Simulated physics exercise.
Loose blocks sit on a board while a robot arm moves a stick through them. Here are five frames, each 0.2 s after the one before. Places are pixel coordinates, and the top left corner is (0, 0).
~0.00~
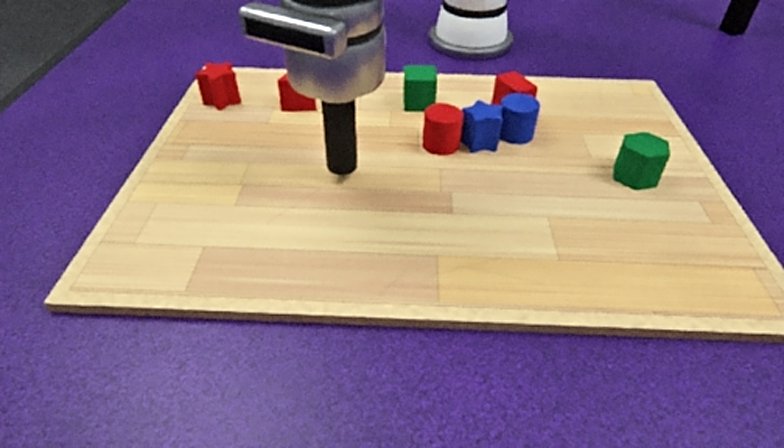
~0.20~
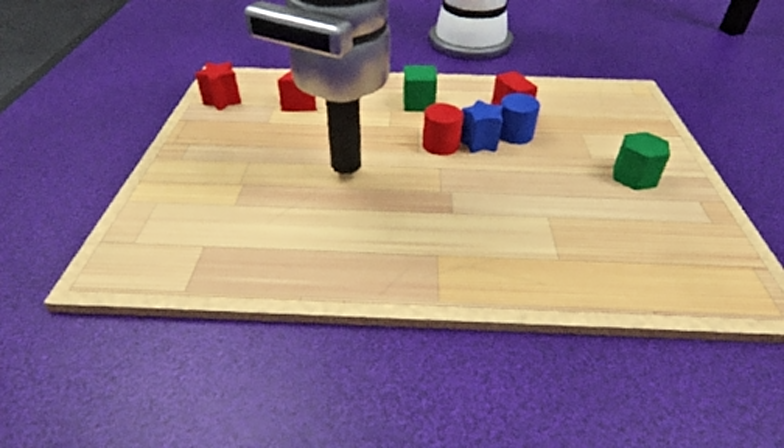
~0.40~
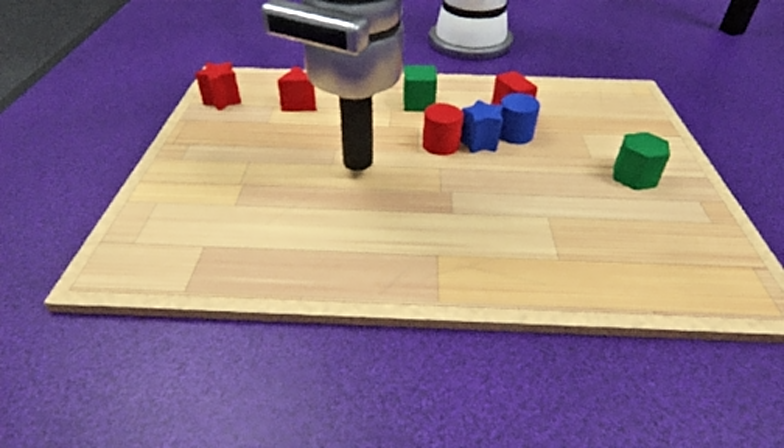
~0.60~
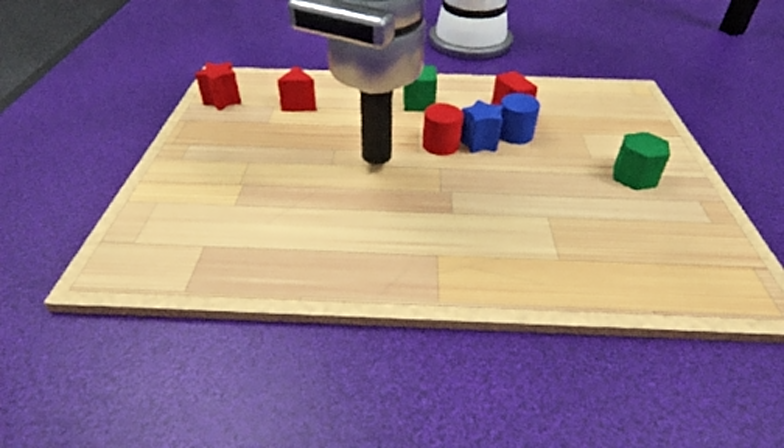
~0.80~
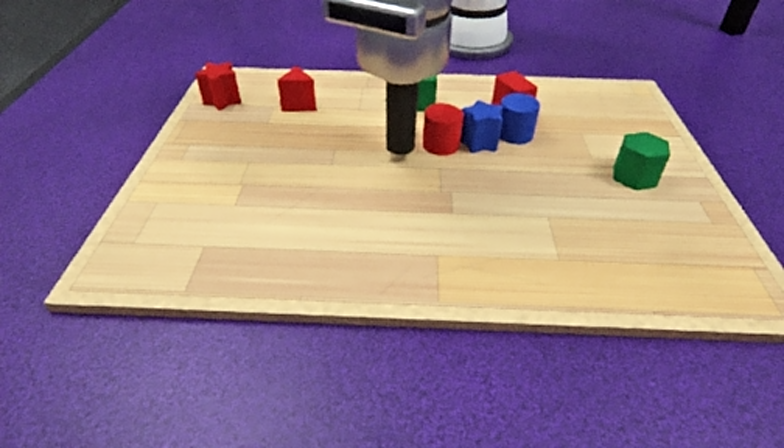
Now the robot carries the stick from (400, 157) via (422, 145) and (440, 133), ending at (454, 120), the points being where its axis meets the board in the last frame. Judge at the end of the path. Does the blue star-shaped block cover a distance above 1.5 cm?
Yes, it checks out.
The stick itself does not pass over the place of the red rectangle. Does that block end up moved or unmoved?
It stays.
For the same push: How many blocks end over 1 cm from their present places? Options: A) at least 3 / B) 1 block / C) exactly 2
A: At least 3.
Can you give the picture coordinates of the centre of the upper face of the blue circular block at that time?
At roughly (553, 105).
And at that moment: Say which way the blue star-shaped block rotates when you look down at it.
It ends up turned clockwise.
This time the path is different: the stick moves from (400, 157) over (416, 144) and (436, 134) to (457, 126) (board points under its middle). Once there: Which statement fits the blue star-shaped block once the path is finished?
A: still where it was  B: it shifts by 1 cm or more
B: It shifts by 1 cm or more.
What follows on the original path. One third of the way, stick (423, 135); red circular block (454, 106); blue star-shaped block (489, 108), turned 30° clockwise; blue circular block (525, 102).
Two thirds of the way, stick (441, 123); red circular block (475, 97); blue star-shaped block (507, 107), turned 60° clockwise; blue circular block (542, 103).
At the end, stick (455, 111); green square in place; red circular block (490, 91); blue star-shaped block (513, 106), turned 80° clockwise; red rectangle in place; blue circular block (553, 105).
